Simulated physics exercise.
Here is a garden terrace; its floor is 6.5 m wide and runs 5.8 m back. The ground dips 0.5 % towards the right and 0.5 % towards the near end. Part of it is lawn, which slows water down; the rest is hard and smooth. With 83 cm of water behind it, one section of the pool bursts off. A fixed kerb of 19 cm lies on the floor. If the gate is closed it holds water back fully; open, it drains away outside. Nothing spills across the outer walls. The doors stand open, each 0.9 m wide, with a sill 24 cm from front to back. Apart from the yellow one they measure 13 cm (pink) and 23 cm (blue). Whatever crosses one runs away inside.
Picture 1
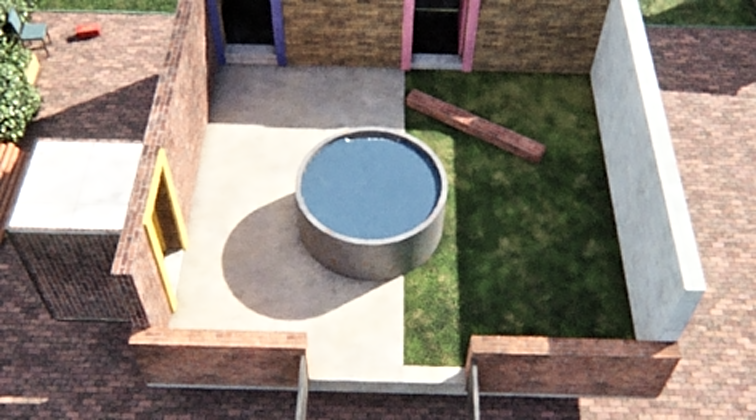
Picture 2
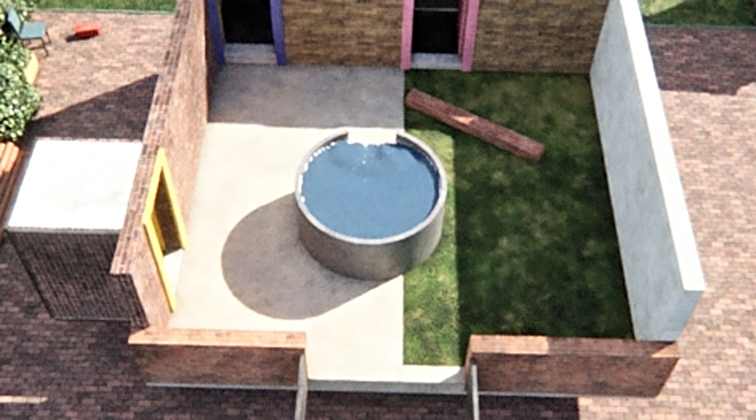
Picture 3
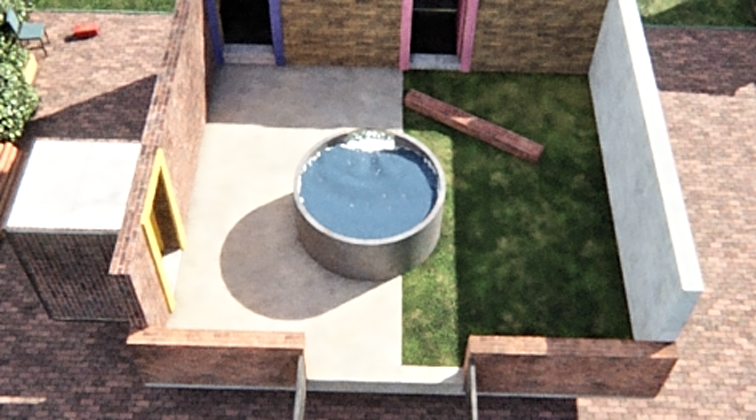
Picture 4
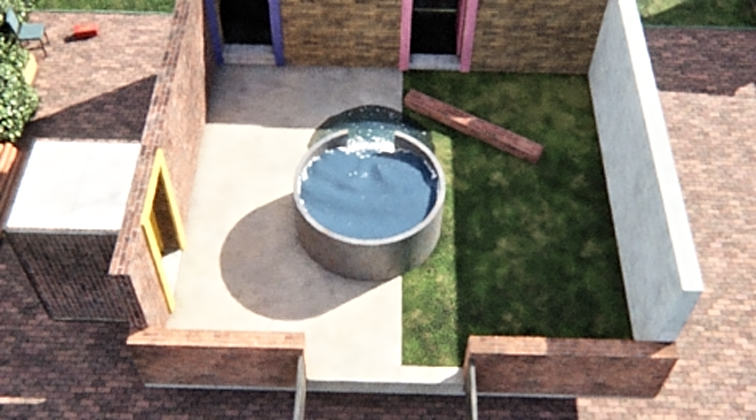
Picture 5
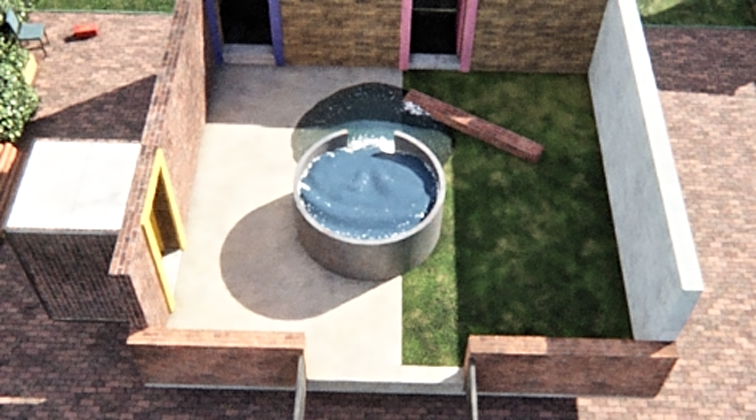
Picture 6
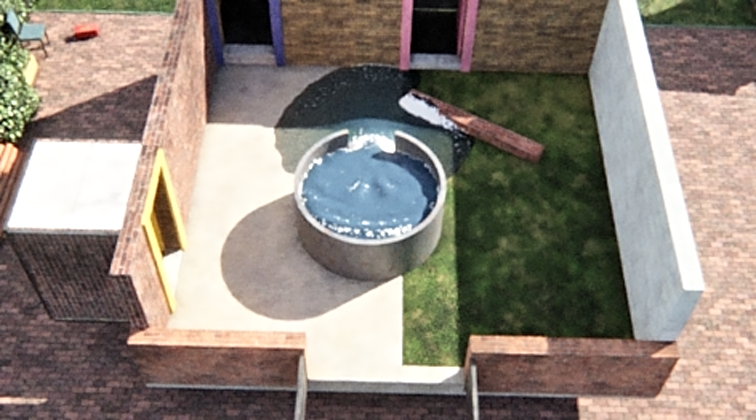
Garden terrace seen from above, with water bursting through the far side of a round pool and spreading around a log.
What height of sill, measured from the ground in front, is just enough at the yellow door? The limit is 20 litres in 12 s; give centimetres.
Close to 6.5 cm is just enough.
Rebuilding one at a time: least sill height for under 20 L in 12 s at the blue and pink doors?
About 21 cm at blue and 14.0 cm at pink.
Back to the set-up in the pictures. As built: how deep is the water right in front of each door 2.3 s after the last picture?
Depths in cm: Pink 13, blue 24, yellow 0.
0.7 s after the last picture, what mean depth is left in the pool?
Some 58 cm.
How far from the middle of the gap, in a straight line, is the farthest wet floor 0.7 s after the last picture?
About 3.4 m.
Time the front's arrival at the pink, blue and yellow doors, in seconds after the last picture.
Arrival: Pink 0.2 s, blue 0.6 s, yellow 3.0 s.
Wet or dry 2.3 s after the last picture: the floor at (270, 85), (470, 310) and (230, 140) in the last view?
In that order: Flooded, still dry, under water.
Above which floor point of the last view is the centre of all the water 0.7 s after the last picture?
At about (368, 180).
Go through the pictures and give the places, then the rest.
The first picture shows still water, 83 cm deep, in the pool at (371, 186); the yellow door at (167, 235) is dry.
In the second picture, the front is at a hidden place, 0.3 m from the gap on the far side; 0.2 m2 of floor is wet, 83 cm left at the back.
In the third picture, the front is at a hidden place, 0.8 m from the gap on the far side; 0.8 m2 of floor is wet, 83 cm left at the back.
In the fourth picture, the front is at (367, 108), 1.3 m from the gap on the far side; 2.0 m2 of floor is wet, 83 cm left at the back.
In the fifth picture, water pours out on the far side and has run 1.9 m, to (378, 86); about 6 cm deep outside, 78 cm at the back.
In the sixth picture, water pours out on the far side and has run 2.3 m, to (403, 69); about 5 cm deep outside, 70 cm at the back; 2.6 m in a straight line remain to the yellow door at (165, 235).
Then, 0.7 s after the last picture water covers 25 % of the floor, deepest (42 cm) near (393, 69); it has not reached the yellow door.
Then, 2.3 s after the last picture water covers 45 % of the floor, deepest (30 cm) near (228, 64); it has not reached the yellow door.
Then, 11.3 s after the last picture water covers 95 % of the floor, deepest (12 cm) near (627, 371); 7 cm at the yellow door, 35 litres in over its 5 cm sill.
At the yellow door as built, the water peaked near 10 cm, 8.7 s after the last picture.
With a sill of 5.5 cm, 30 litres would have come in within the 12 s; with 7.5 cm, 12 litres. So under 20 litres takes about 6.5 cm.
